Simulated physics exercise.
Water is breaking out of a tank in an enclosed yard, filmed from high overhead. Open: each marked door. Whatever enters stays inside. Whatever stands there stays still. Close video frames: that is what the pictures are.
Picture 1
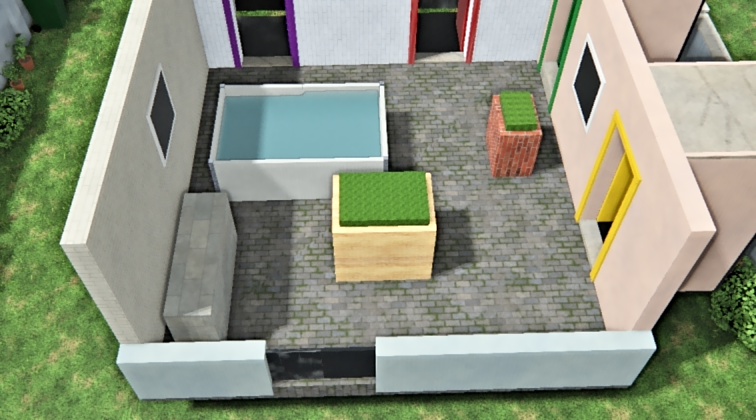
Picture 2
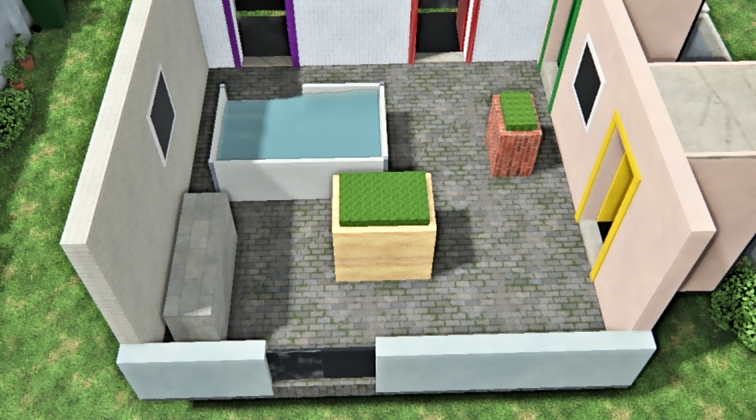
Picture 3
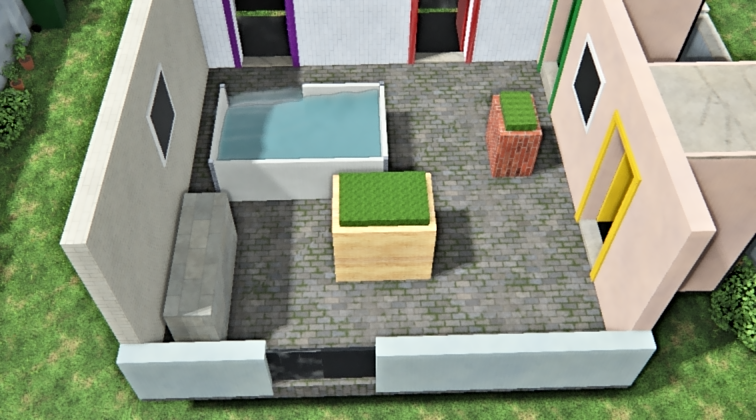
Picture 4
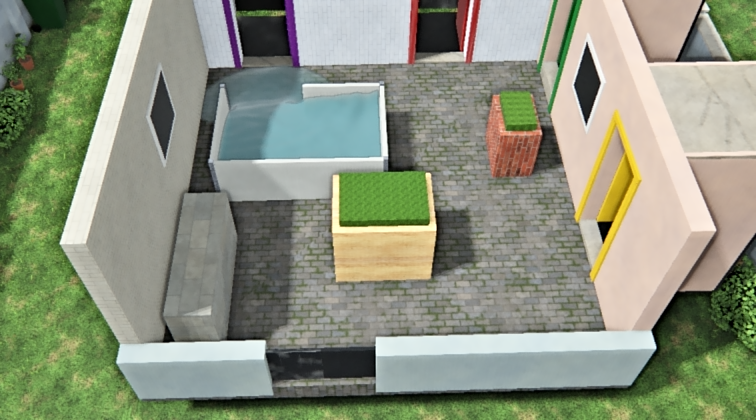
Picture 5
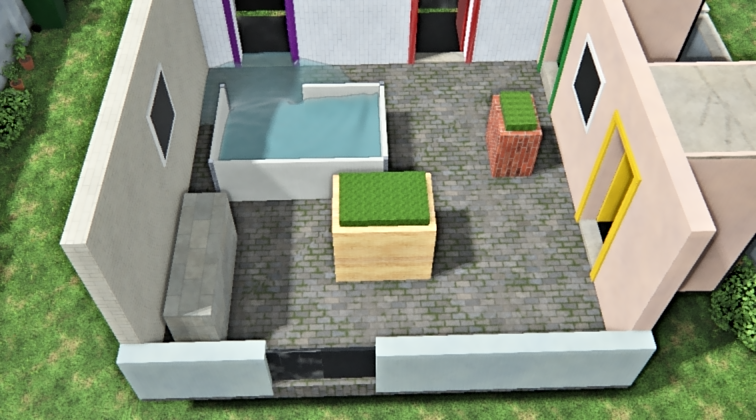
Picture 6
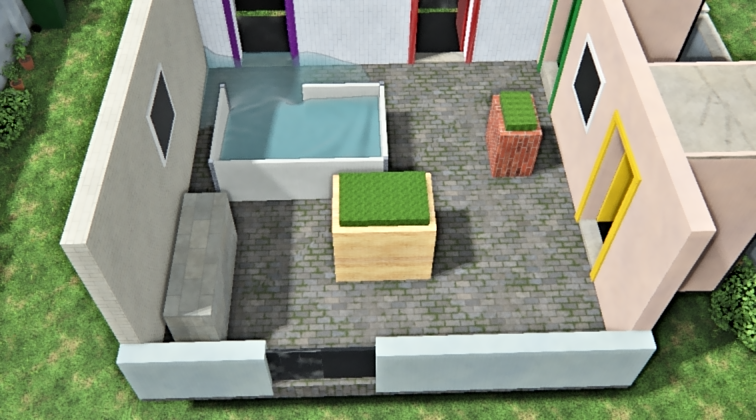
An open tank in a walled yard leaks water from its far side across the paving.
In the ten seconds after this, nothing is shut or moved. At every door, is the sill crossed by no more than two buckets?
The green door: Yes, it stays at two or less. The red door: Yes, it stays at two or less. The yellow door: Yes, it stays at two or less. The purple door: No, more than that crosses.
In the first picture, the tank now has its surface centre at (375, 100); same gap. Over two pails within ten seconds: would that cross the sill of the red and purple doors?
The red door overshoots the limit, while the purple door overshoots the limit.
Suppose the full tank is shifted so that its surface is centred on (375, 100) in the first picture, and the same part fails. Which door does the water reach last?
My answer: The yellow-painted one.
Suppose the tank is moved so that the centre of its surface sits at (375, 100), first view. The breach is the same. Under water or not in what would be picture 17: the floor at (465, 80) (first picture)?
Looks like it's drenched by then.
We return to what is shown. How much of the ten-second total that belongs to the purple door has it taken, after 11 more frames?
I'd put it at 45 percent.
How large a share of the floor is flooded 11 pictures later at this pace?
About 30 per cent.
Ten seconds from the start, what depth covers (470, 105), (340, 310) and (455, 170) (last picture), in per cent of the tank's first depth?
First spot 8 %, second 6 %, third 4 %.
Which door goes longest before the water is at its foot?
Answer - the yellow door.
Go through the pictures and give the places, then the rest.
In the first picture, still water in the open tank at (301, 125).
In the second picture, the front is at a hidden place, out from the gap on the open tank's far side.
In the third picture, water pours out on the open tank's far side and has run to a hidden place.
In the fourth picture, water pours out on the open tank's far side and has run to (292, 67).
In the fifth picture, water pours out on the open tank's far side and has run to (210, 69).
In the sixth picture, the front is at (356, 66), out from the gap on the open tank's far side.
A moment on, water covers 15 % of the floor; the green door not reached, the red door wet at the sill, nothing in, the yellow door not reached, the purple door far over two buckets in.
Next, water covers 30 % of the floor; the green door not reached, the red door wet at the sill, nothing in, the yellow door not reached, the purple door far over two buckets in.
Then, water covers 45 % of the floor; the green door wet at the sill, nothing in, the red door wet at the sill, nothing in, the yellow door not reached, the purple door far over two buckets in.
Later, water covers 80 % of the floor; the green door wet at the sill, nothing in, the red door wet at the sill, nothing in, the yellow door wet at the sill, nothing in, the purple door far over two buckets in.
In the end, water covers 95 % of the floor; the green door wet at the sill, nothing in, the red door under two buckets in, the yellow door wet at the sill, nothing in, the purple door far over two buckets in.
